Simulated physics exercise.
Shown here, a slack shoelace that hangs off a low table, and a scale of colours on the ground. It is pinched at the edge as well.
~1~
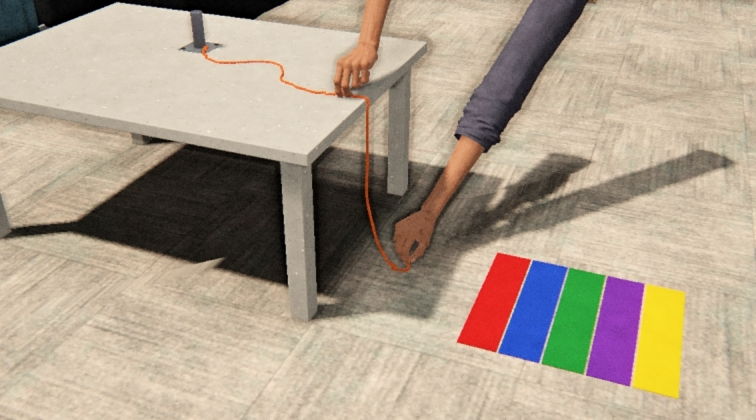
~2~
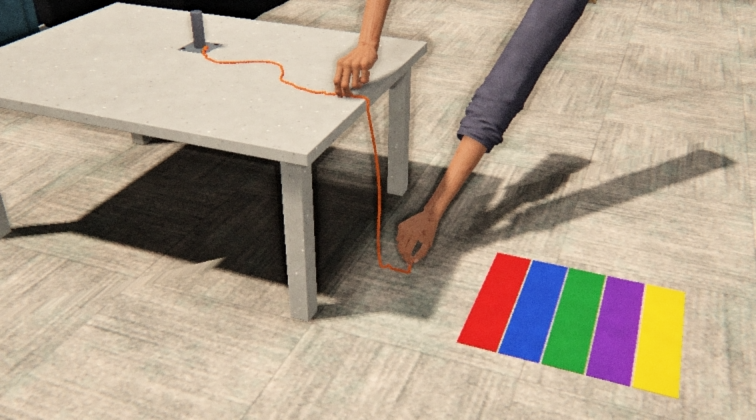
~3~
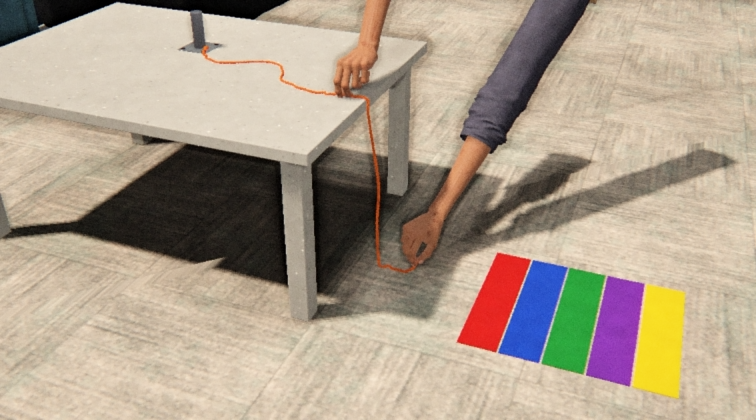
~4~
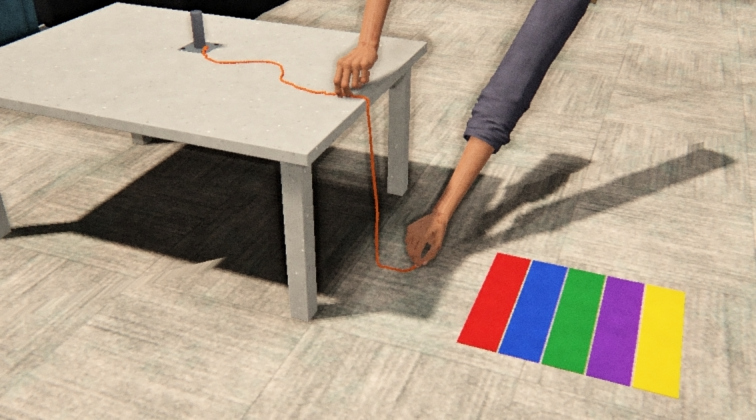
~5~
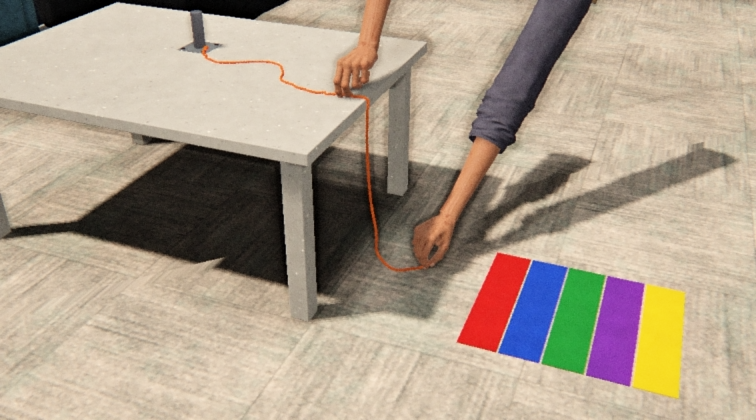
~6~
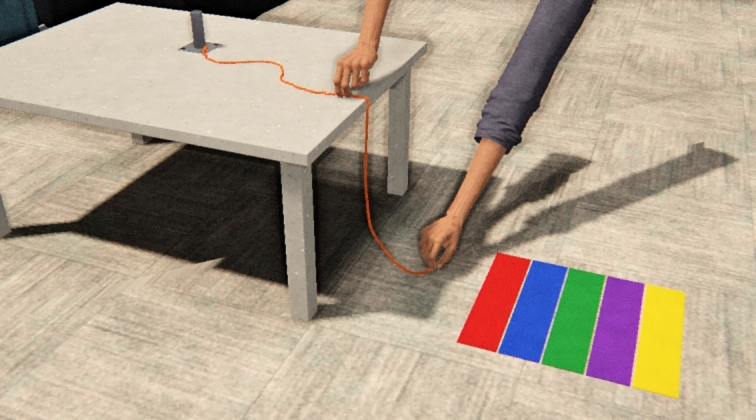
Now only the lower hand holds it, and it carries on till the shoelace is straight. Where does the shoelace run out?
Over green.
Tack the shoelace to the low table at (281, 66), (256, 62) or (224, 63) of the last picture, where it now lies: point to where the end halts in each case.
Near (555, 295), (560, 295) and (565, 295).
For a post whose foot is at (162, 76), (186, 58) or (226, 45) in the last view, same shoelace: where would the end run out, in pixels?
Try by try, around (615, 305), (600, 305) and (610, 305).
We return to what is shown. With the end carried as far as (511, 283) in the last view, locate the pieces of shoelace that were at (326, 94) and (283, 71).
They go to (375, 105) and to (311, 74).
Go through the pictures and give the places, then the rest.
In the first picture, end (409, 260); red (484, 328); blue (525, 338); green (567, 349); purple (612, 360); yellow (657, 371).
In the second picture, end (412, 261); shoelace through (207, 59) (275, 64) (295, 87) (366, 101) (378, 178) (378, 246).
In the third picture, end (417, 262).
In the fourth picture, end (421, 263); shoelace through (207, 59) (275, 64) (295, 87) (366, 101) (374, 178) (377, 246).
In the fifth picture, end (428, 265).
In the sixth picture, end (436, 266); shoelace through (207, 59) (275, 64) (295, 87) (366, 101) (365, 177) (380, 244).
Early on, end near (511, 283); over red.
Midway, end near (559, 294); over green.
At the end of the slack, end near (589, 301); over green. The end stops over the green strip.
